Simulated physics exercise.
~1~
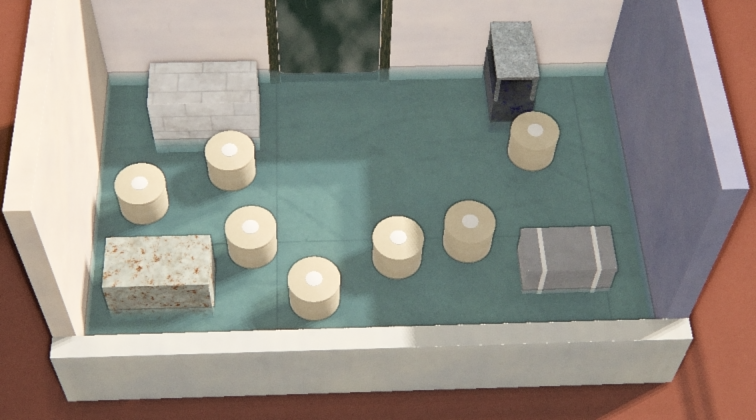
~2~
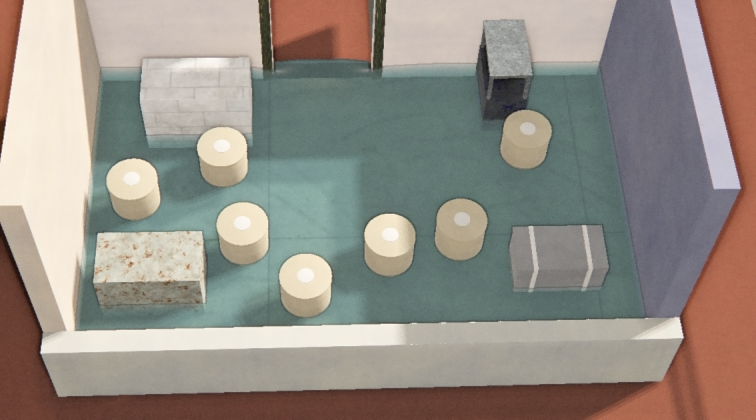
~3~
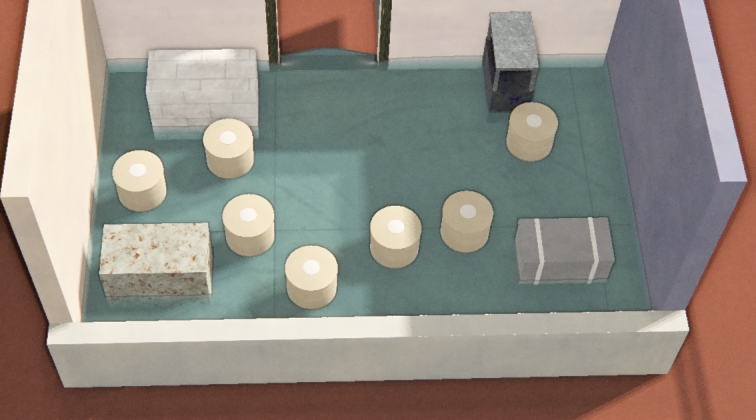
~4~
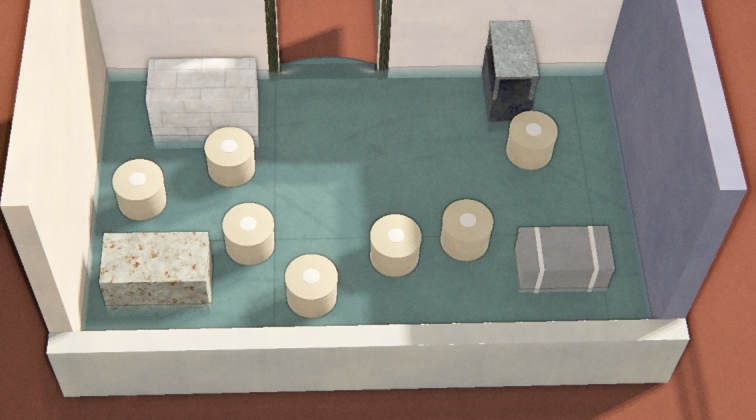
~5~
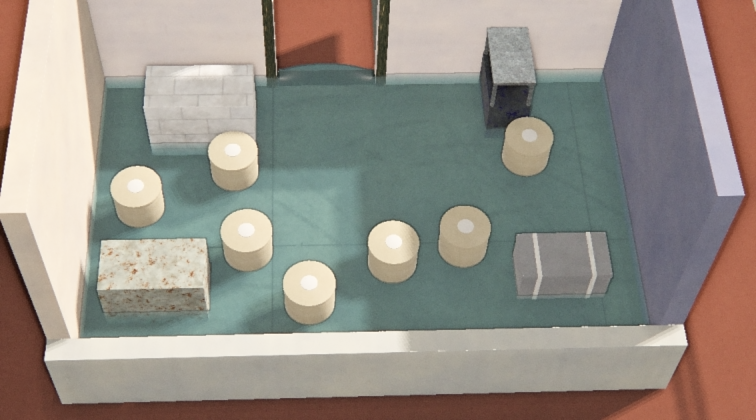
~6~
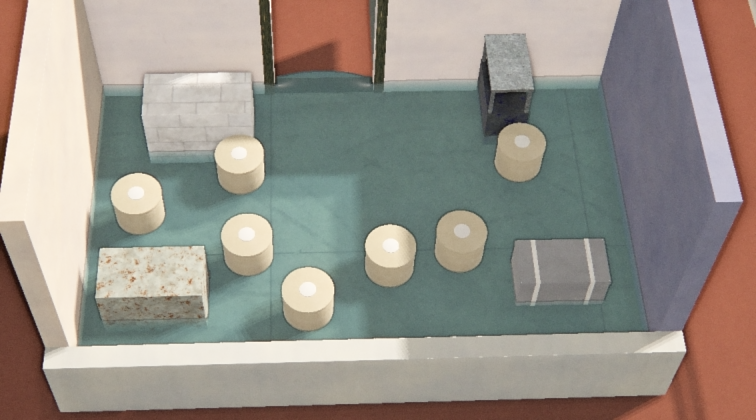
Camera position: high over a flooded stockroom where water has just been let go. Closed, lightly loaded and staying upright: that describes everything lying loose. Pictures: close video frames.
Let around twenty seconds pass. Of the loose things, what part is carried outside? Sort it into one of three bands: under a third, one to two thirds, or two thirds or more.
It falls in the middle band, one to two thirds.
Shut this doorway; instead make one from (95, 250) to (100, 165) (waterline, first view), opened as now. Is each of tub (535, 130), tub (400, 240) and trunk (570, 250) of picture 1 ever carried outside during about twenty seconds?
Per item as listed - not lost, swept away, not lost.
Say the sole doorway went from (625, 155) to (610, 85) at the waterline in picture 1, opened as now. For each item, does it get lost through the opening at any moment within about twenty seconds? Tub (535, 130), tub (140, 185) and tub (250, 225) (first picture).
Lost - retained - retained.
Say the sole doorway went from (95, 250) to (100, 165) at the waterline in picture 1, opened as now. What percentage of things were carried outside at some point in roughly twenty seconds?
About 60 %.
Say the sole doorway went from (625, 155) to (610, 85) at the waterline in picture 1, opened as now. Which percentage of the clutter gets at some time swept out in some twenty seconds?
Close to 50 percent.
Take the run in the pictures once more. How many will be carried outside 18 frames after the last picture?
Tally: 1.
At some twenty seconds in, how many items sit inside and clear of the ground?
Tally at that point: 3.
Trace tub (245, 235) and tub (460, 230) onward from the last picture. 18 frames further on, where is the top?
Approximately (256, 184) for one, (412, 181) for the other.
A moment on, 0 of 8 are out; 8 afloat.
Next, 1 of 8 are out; 7 afloat.
Later, 2 of 8 are out; 6 afloat.
In the end, 5 of 8 are out; 3 afloat.
